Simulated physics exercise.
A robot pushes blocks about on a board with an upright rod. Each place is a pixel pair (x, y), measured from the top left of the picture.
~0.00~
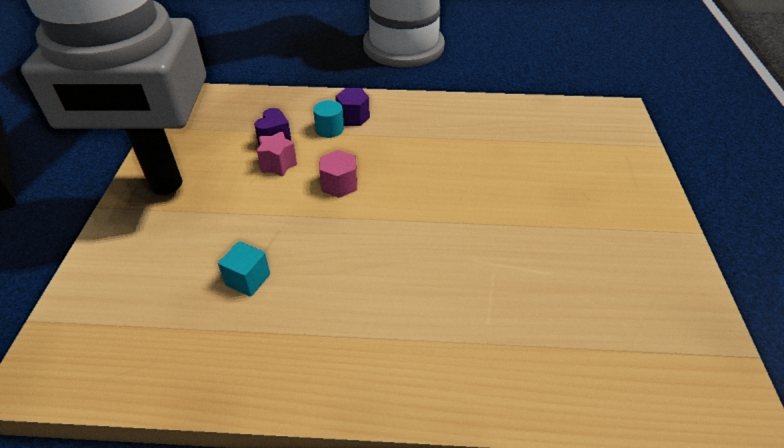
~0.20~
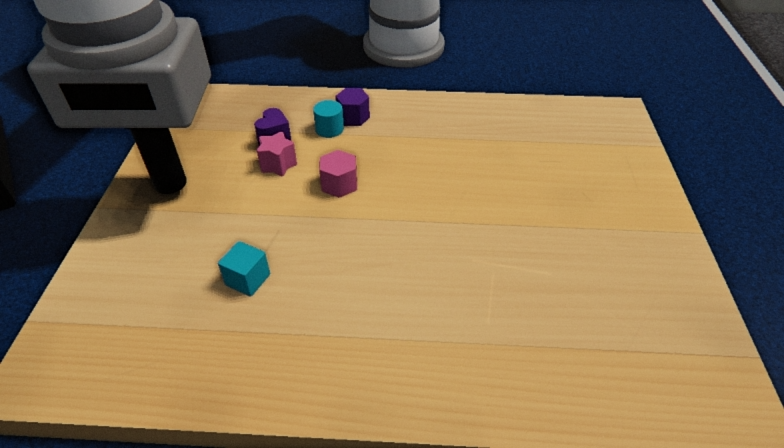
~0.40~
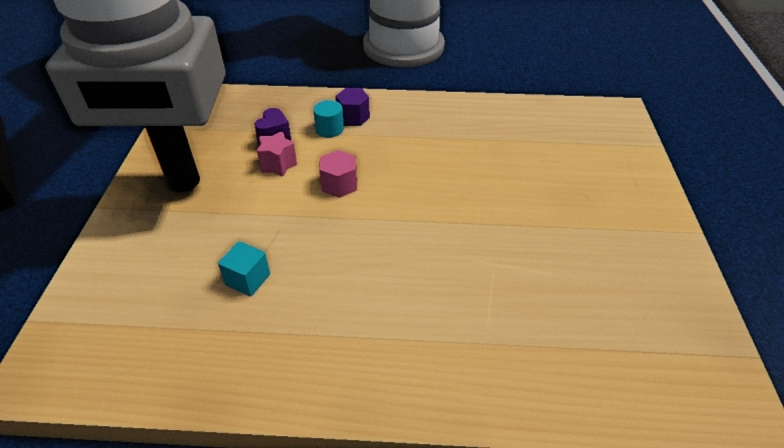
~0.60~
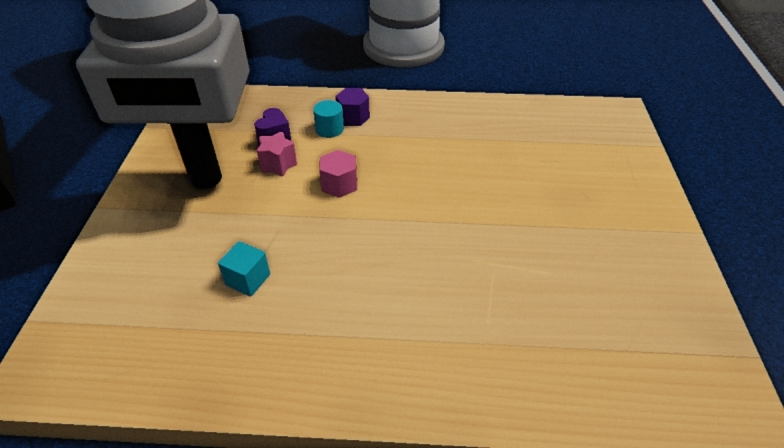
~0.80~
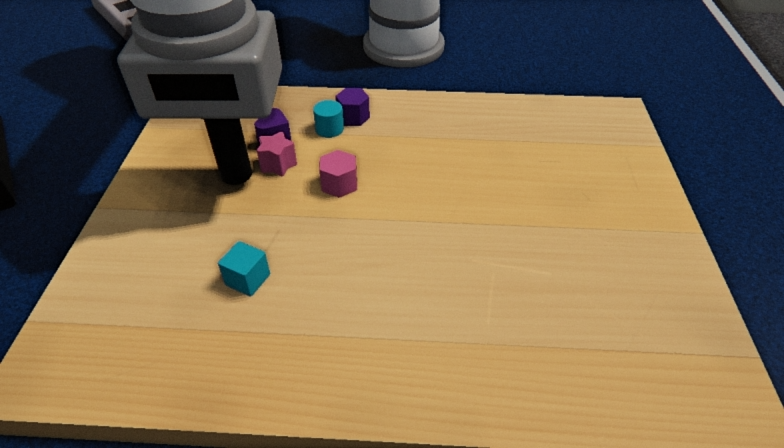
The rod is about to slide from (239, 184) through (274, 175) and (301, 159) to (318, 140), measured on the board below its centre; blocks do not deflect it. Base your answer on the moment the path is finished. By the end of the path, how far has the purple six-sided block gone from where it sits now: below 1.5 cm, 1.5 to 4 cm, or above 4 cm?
Covers 1.5 to 4 cm.
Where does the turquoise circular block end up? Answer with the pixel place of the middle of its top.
I'd guess (337, 86).
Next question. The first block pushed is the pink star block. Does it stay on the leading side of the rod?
Still in front.
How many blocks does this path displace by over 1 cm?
Shifted over 1 cm: Three or more.
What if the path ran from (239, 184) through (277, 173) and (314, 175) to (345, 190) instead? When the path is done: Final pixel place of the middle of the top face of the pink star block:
That would be at about pixel (306, 129).
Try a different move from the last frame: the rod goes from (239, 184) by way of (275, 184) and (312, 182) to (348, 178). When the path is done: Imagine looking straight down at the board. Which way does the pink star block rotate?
From above, the turn goes anticlockwise.
What follows on the original path. One third of the way, rod at (272, 166); pink star block at (292, 134), turned 15° anticlockwise.
Two thirds of the way, rod at (301, 150); pink star block at (317, 118), turned 30° anticlockwise; turquoise circular block at (330, 104); purple six-sided block at (355, 94).
At the end, rod at (317, 131); purple heart unmoved; pink star block at (329, 101), turned 40° anticlockwise; turquoise circular block at (337, 86); purple six-sided block at (366, 88), turned 25° clockwise.
